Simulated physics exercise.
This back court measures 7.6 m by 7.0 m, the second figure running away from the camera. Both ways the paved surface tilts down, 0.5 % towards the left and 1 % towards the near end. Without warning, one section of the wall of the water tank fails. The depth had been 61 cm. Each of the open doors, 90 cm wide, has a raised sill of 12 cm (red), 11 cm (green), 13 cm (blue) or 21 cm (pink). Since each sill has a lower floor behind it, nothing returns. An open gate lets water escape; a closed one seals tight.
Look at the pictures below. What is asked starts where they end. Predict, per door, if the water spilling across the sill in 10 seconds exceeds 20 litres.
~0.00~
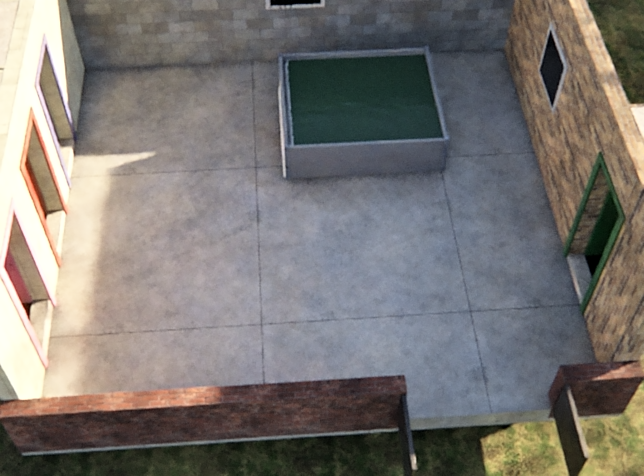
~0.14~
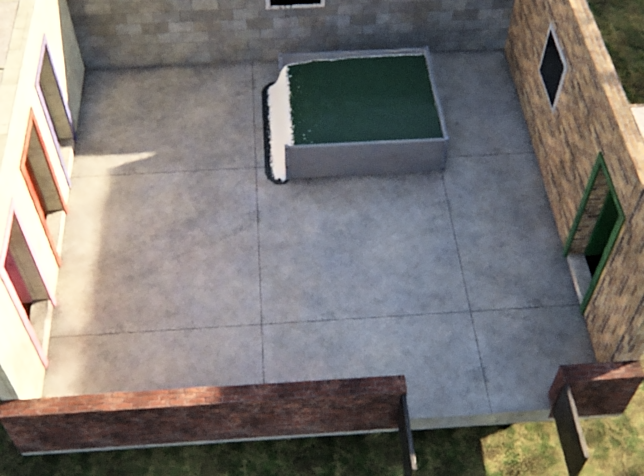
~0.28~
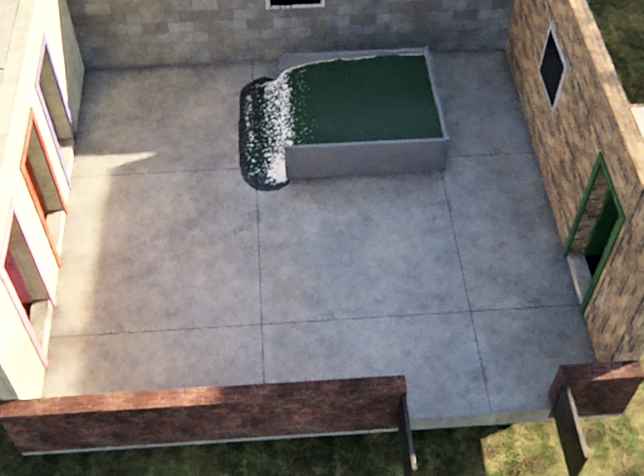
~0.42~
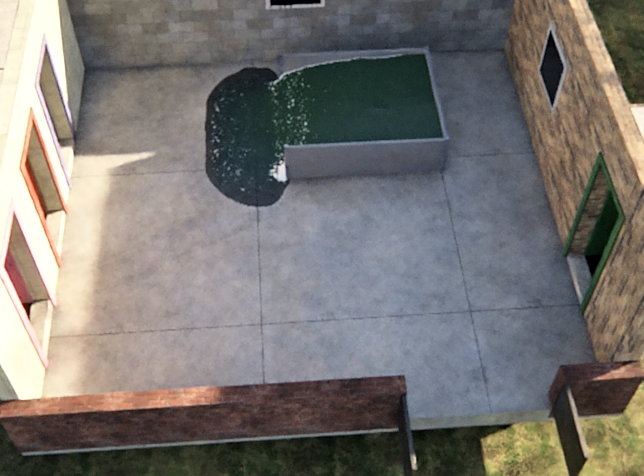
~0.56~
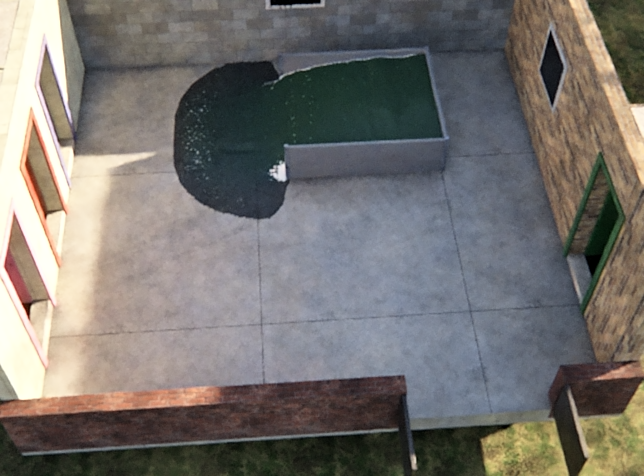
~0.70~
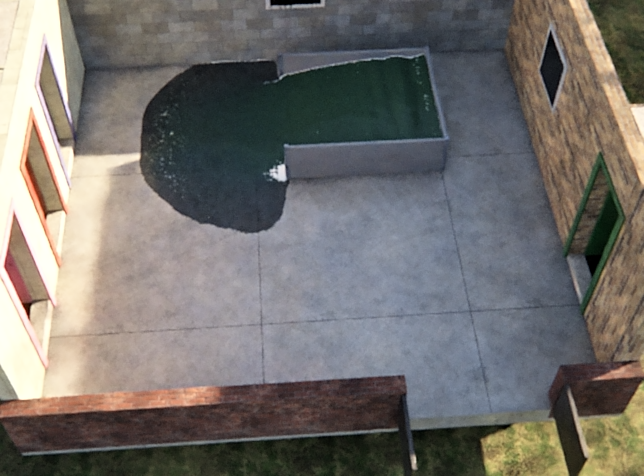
Prediction: The red door exceeds 20 litres; the green door does not exceed 20 litres; the blue door exceeds 20 litres; the pink door does not exceed 20 litres.
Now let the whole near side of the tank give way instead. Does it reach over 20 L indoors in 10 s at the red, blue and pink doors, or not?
Red falls short; blue falls short; pink falls short.
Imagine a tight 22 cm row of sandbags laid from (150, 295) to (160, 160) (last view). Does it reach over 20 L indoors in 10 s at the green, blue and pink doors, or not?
Door by door: Green limit kept, blue limit exceeded, pink limit kept.
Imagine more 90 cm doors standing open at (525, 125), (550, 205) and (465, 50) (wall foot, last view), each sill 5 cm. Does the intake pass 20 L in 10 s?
In sequence the answers are less than that, less than that and less than that.
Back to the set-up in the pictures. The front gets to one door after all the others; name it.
Answer: The green door.
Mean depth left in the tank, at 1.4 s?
About 37 cm.
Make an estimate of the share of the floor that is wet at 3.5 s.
Close to 40 in a hundred.
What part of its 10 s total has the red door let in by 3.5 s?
About 70 per cent.
After 1.4 s water covers 30 % of the floor and is deepest (30 cm) near (77, 131); red door not reached, green door not reached, blue door 24 cm at the sill, 15 L in, pink door not reached.
After 2.2 s water covers 35 % of the floor and is deepest (42 cm) near (85, 73); red door 21 cm at the sill, 5 L in, green door not reached, blue door 33 cm at the sill, 97 L in, pink door not reached.
After 3.5 s water covers 40 % of the floor and is deepest (30 cm) near (38, 426); red door 20 cm at the sill, 48 L in, green door not reached, blue door 27 cm at the sill, 225 L in, pink door 12 cm at the sill, 0 L in.
After 6.0 s water covers 55 % of the floor and is deepest (25 cm) near (38, 426); red door 11 cm at the sill, 71 L in, green door not reached, blue door 12 cm at the sill, 279 L in, pink door 9 cm at the sill, 0 L in.
After 10.0 s water covers 90 % of the floor and is deepest (14 cm) near (38, 426); red door 6 cm at the sill, 71 L in, green door 10 cm at the sill, 0 L in, blue door 6 cm at the sill, 280 L in, pink door 12 cm at the sill, 0 L in.
